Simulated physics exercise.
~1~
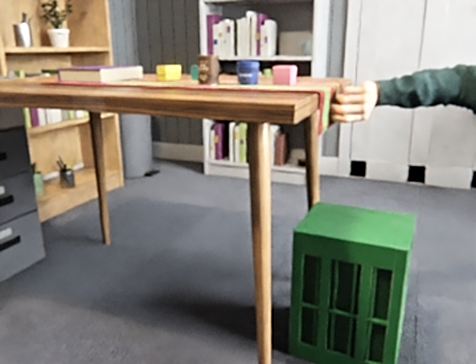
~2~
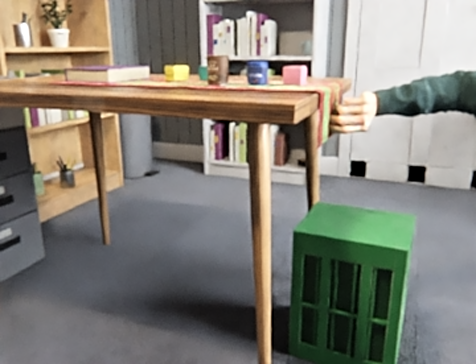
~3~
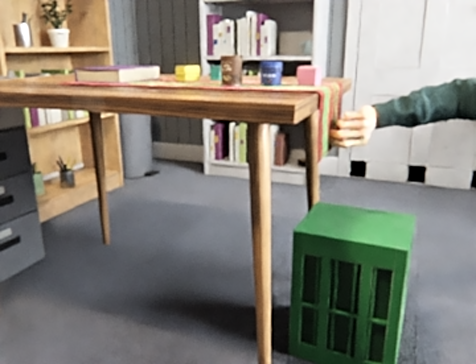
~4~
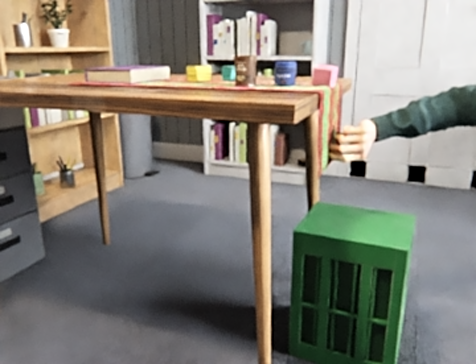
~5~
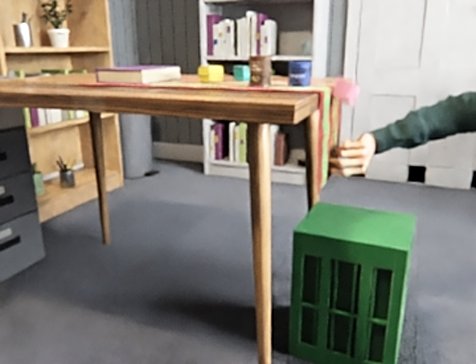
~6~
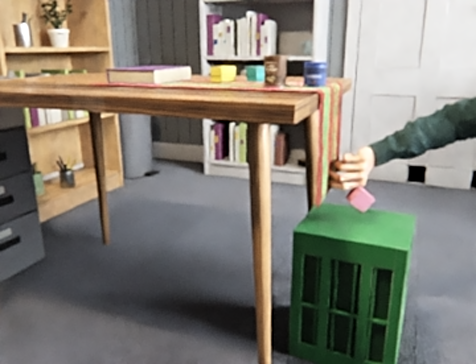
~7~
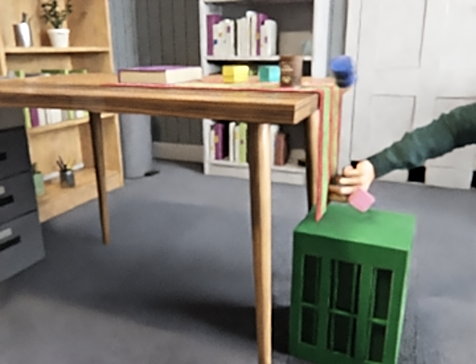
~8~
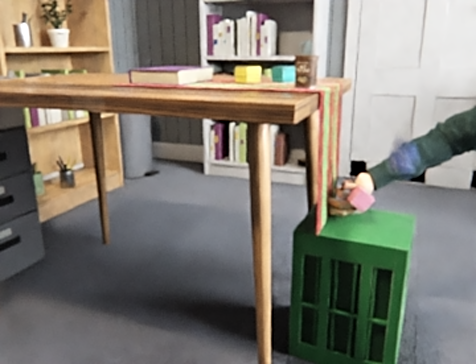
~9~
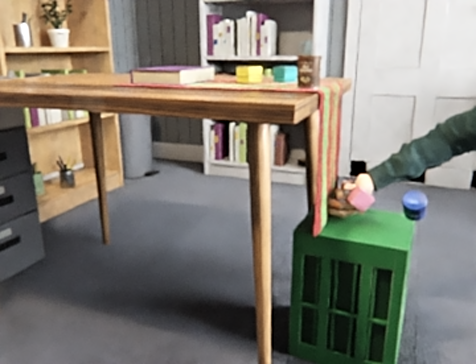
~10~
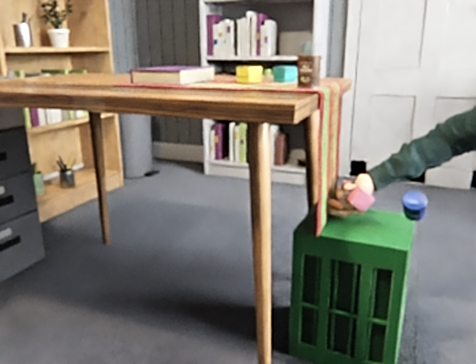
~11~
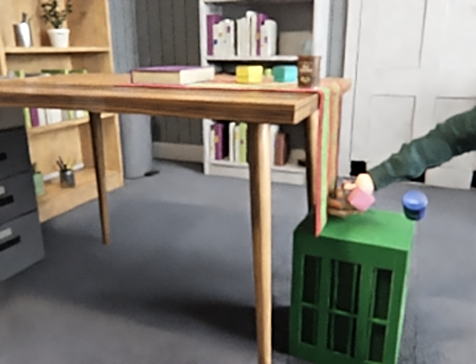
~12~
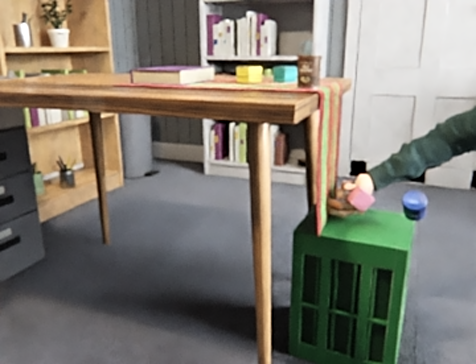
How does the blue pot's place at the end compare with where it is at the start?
At the start the blue pot stands on the cloth on top of the desk. By the end it is lower and farther right, off the desk and by the top of the green crate.
At first, a hand in a dark green sleeve grips the end of a red striped cloth on a wooden desk, where a book, small cubes, a brown can and a blue pot stand. The hand draws the cloth slowly to the right and down, and the things ride along toward the edge. The pink cube tips over the end and drops to the green crate below. As the pulling goes on, the blue pot follows it over. Finally the hand stops with the hem at the crate, two things fallen, and the brown can still upright near the edge.
